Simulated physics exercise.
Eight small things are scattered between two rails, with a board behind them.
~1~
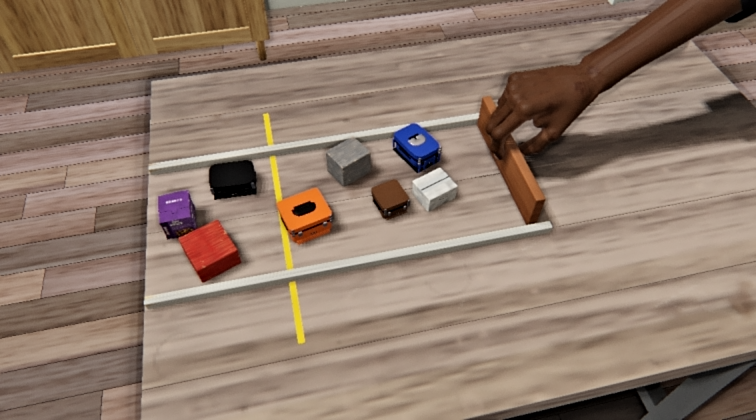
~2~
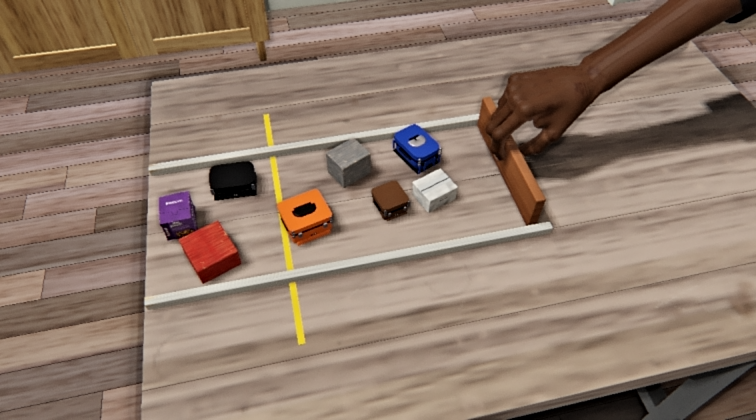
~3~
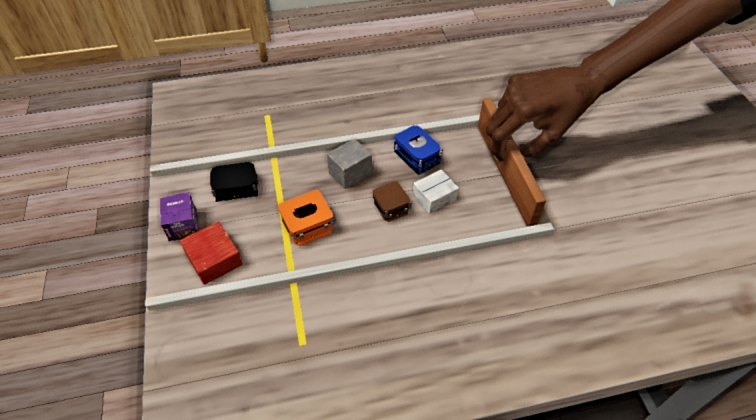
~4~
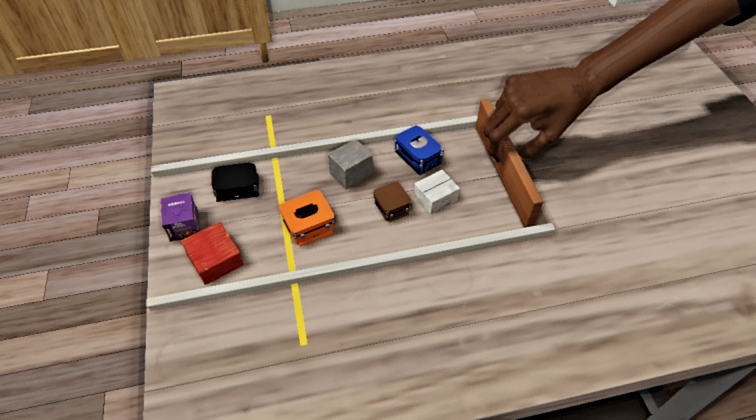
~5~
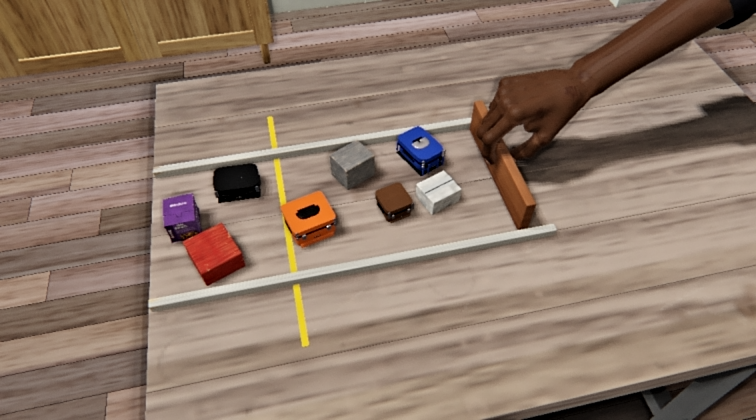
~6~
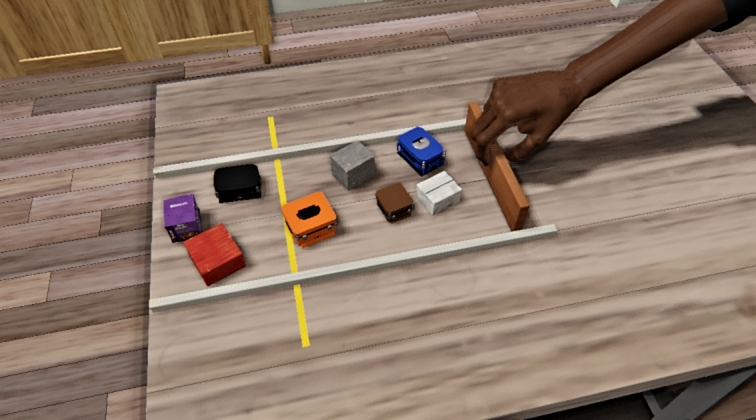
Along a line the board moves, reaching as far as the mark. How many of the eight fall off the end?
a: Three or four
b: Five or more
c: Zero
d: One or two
Zero (c).
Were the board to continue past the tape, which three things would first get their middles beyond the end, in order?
Listed earliest first, they are the purple box, then the red block, then the black case.
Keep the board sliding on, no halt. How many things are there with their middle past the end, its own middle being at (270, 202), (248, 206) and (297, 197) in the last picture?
Place by place: 1, 2 and 0.
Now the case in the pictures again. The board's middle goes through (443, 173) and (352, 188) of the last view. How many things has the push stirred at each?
At the one place 2, at the other 5.
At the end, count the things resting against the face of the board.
2 of them.
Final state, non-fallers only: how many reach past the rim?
2.
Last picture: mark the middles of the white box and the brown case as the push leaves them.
I'd say approximately (269, 218) and then (236, 227).
Soon after, none off yet; purple box at rest near (183, 219); red block at rest near (215, 254); black case at rest near (238, 184).
In the end, the number that fall off is zero.
